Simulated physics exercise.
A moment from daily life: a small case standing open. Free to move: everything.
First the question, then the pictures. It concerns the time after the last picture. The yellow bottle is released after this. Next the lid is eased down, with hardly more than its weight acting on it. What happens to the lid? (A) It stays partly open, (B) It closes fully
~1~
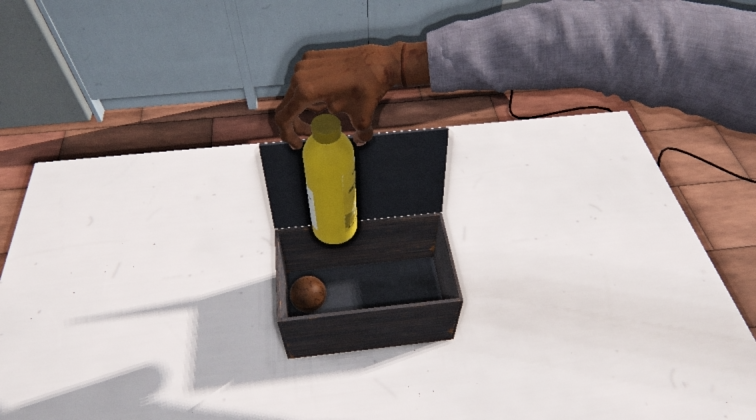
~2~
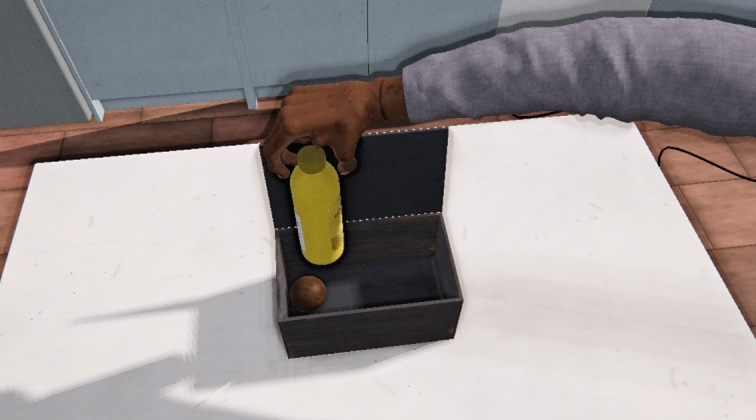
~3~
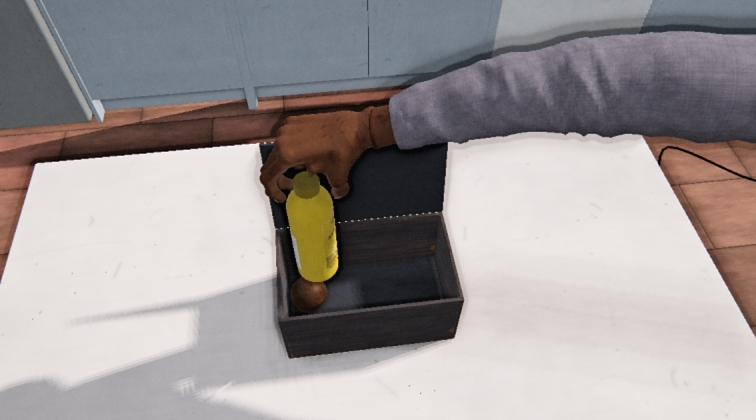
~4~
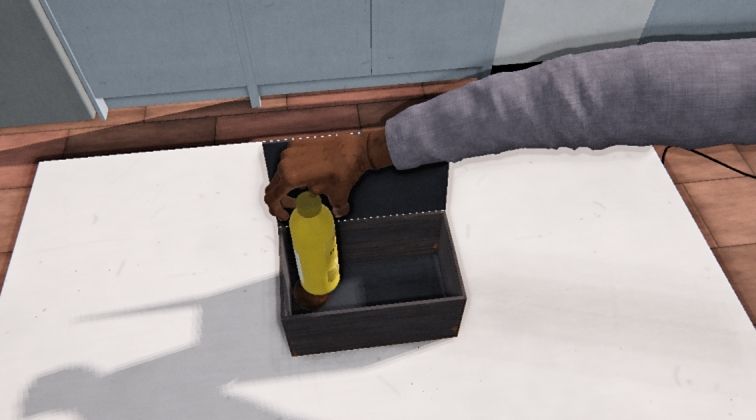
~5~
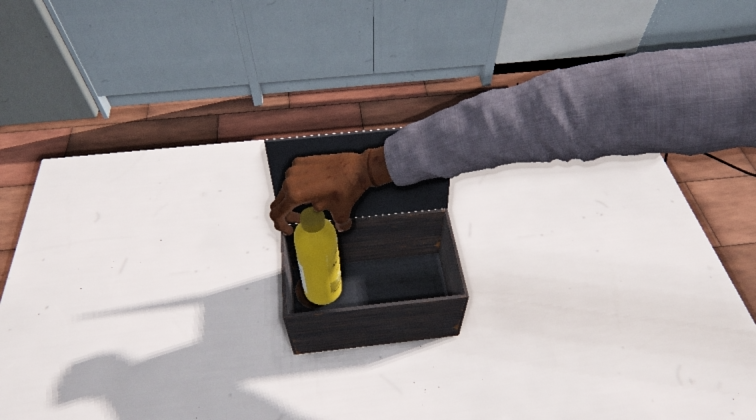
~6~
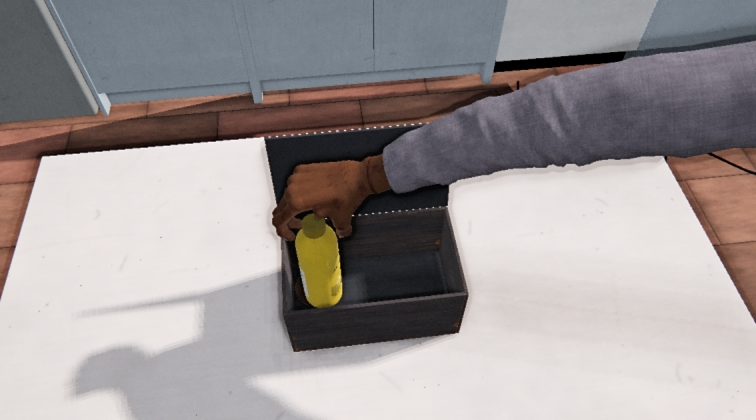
It closes fully.
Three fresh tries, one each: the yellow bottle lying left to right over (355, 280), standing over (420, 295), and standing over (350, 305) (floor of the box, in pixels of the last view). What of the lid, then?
First try: It closes; second try: It will not close; third try: It stays ajar.
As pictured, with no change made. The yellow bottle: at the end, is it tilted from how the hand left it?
Once everything settles, it ends up at a slant.
Then, 0.60 s later than the last frame, yellow bottle on its side near (391, 294); brown ball moved a little.
Then, 1.70 s later than the last frame, lid 45° above the rim; yellow bottle on its side near (390, 305); brown ball moved a little.
When it is over, lid shut; lying over in the box, yellow bottle; brown ball as before. End places, in pixels of the last picture, yellow bottle near (390, 305).
